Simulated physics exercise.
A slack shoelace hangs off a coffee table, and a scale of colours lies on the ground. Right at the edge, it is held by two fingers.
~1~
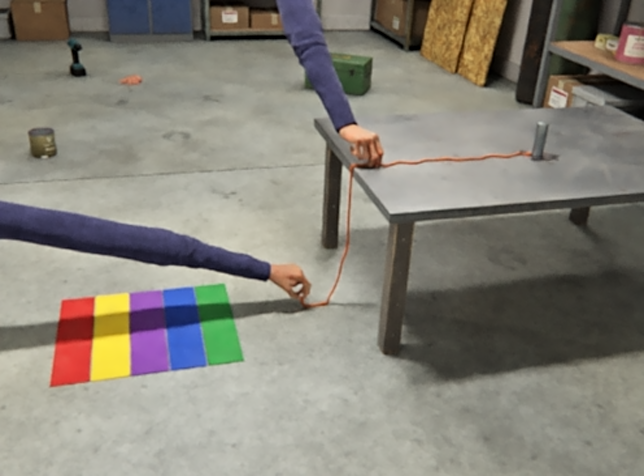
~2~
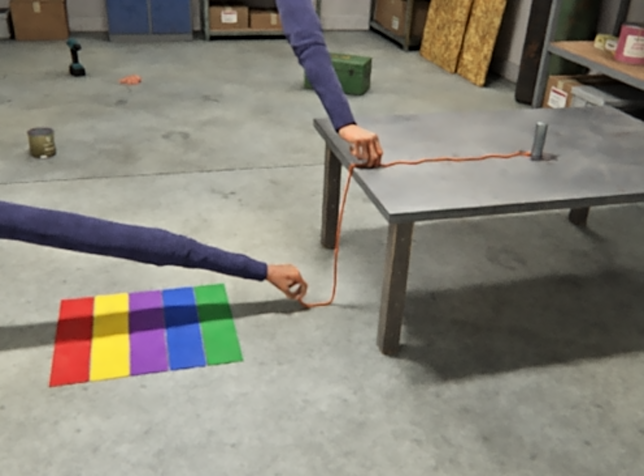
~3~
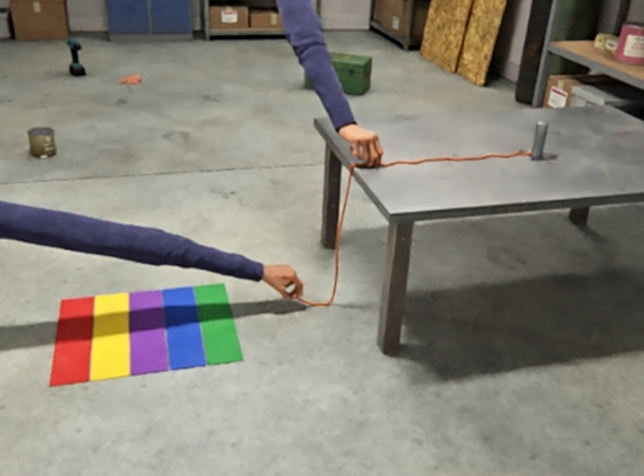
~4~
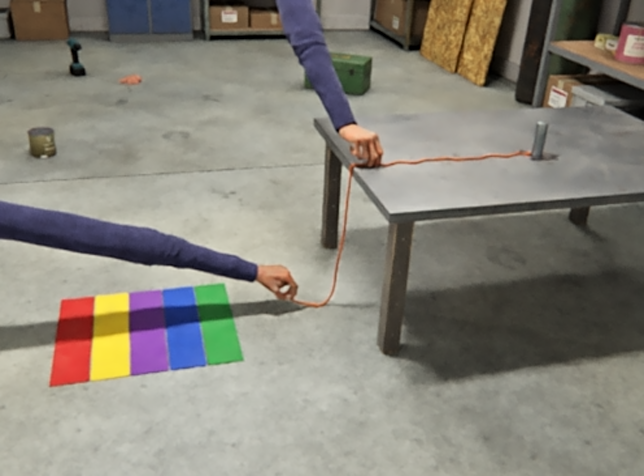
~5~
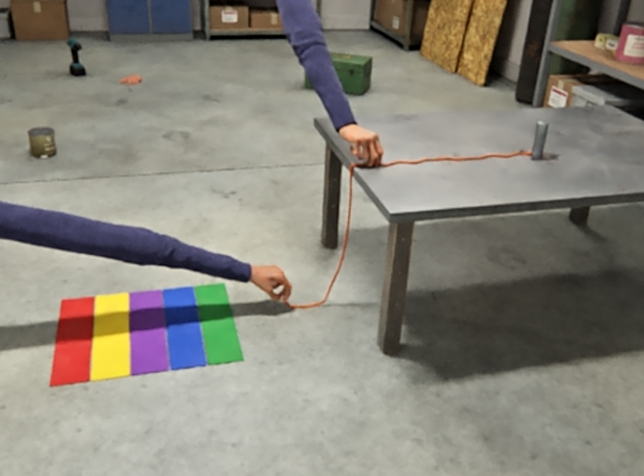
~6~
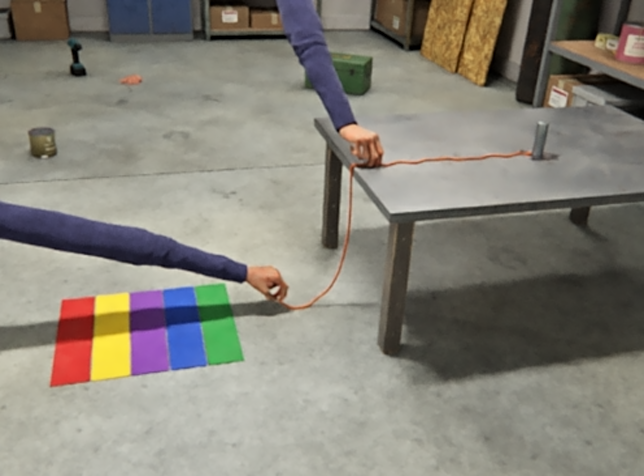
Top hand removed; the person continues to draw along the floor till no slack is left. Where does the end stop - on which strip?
On the blue strip.
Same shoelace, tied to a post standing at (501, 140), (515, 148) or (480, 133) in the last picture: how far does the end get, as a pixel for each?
Try by try, about (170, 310), (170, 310) and (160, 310).
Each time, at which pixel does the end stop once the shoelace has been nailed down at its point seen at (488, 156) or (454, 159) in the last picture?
Try by try: (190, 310), (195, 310).
Soon after, end near (247, 302); short of the strips.
After that, end near (208, 307); over green.
At the stop, end near (185, 309); over blue. It gets as far as the blue strip.
